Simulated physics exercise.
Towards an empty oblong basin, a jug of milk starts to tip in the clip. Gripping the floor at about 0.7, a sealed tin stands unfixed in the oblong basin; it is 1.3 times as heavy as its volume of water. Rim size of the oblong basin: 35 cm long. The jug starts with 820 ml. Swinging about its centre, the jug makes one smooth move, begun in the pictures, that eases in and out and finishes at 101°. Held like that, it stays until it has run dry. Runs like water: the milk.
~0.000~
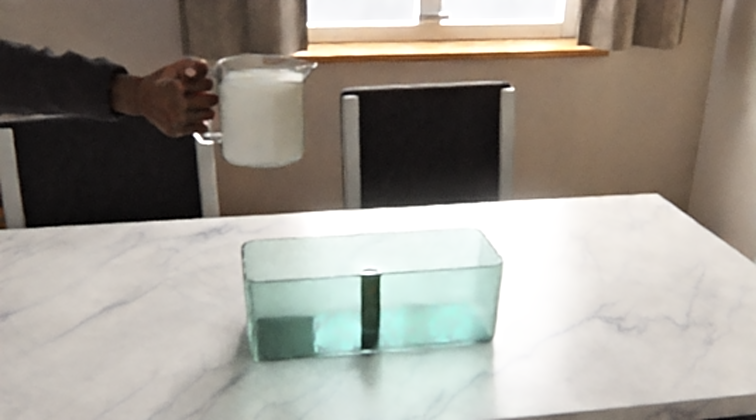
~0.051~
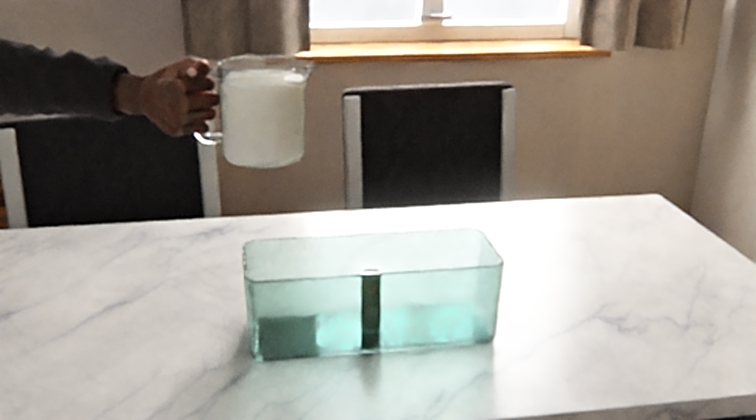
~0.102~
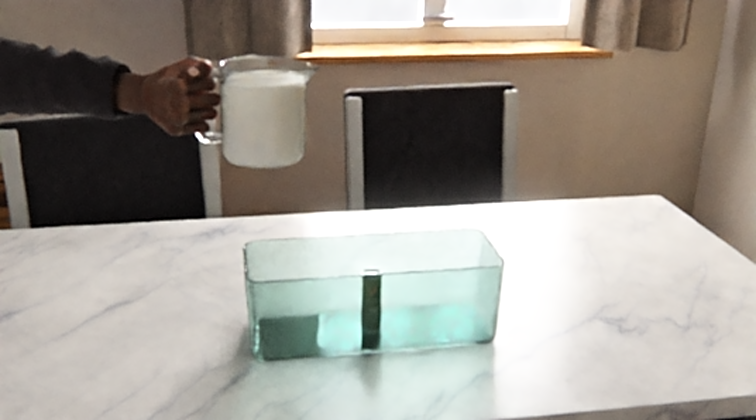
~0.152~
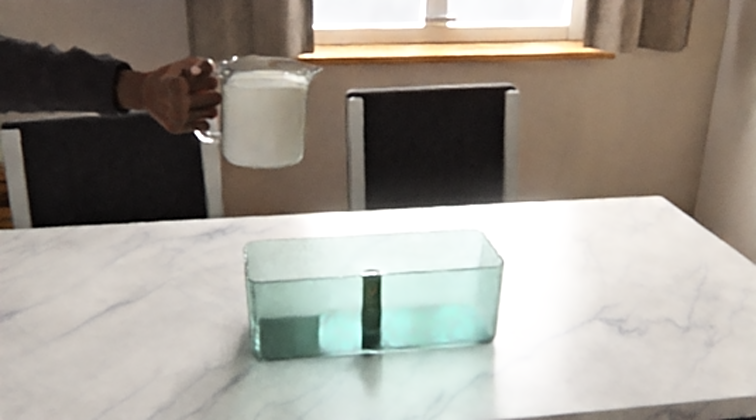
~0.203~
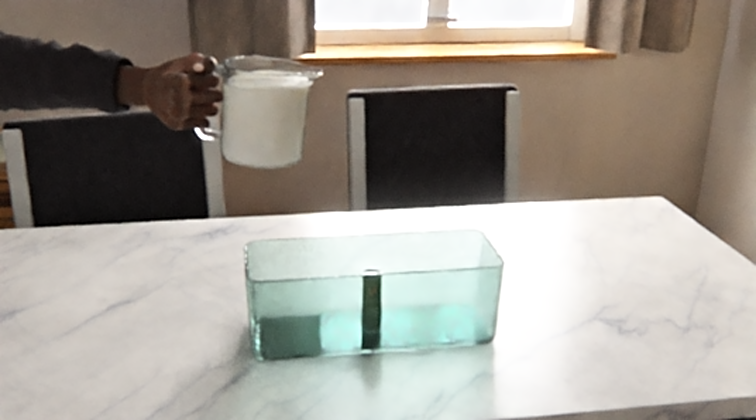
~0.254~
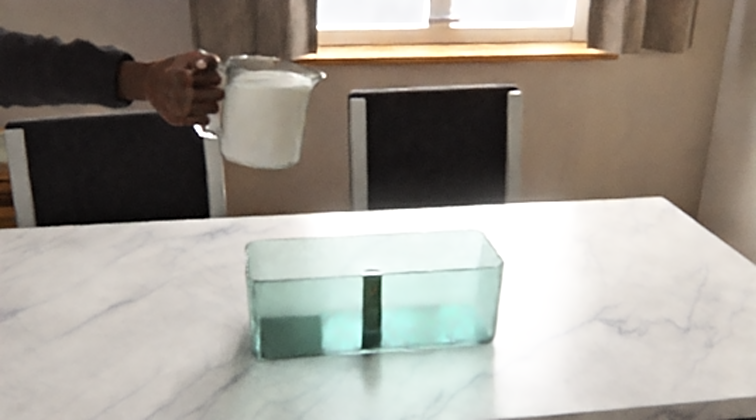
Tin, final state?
Standing.
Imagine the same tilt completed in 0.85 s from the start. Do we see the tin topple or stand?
Then it keeps standing.
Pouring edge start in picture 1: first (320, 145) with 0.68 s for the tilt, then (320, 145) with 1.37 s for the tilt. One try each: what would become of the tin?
Try 1: Tipped over; try 2: Tipped over.
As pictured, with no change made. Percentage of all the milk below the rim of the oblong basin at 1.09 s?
Roughly 38 percent of it.
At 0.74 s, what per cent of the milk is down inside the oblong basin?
Close to 2 in a hundred.
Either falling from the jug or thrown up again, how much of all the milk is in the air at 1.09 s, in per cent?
I'd put it at about 26 per cent of the liquid.
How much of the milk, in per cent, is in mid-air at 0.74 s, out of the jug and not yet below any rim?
Near 14 per cent at that moment.
After 0.74 s the tilt is 57° and 85 per cent is still to pour; the tin stands where it began.
After 1.09 s the tilt is 91° and 36 per cent is still to pour; the tin stands where it began.
After 1.47 s the tilt is 101° and 5 per cent is still to pour; the tin stands where it began.
After 1.87 s the tilt is 101° and 0 per cent is still to pour; the tin stands where it began.
In the end the tin stands where it began.
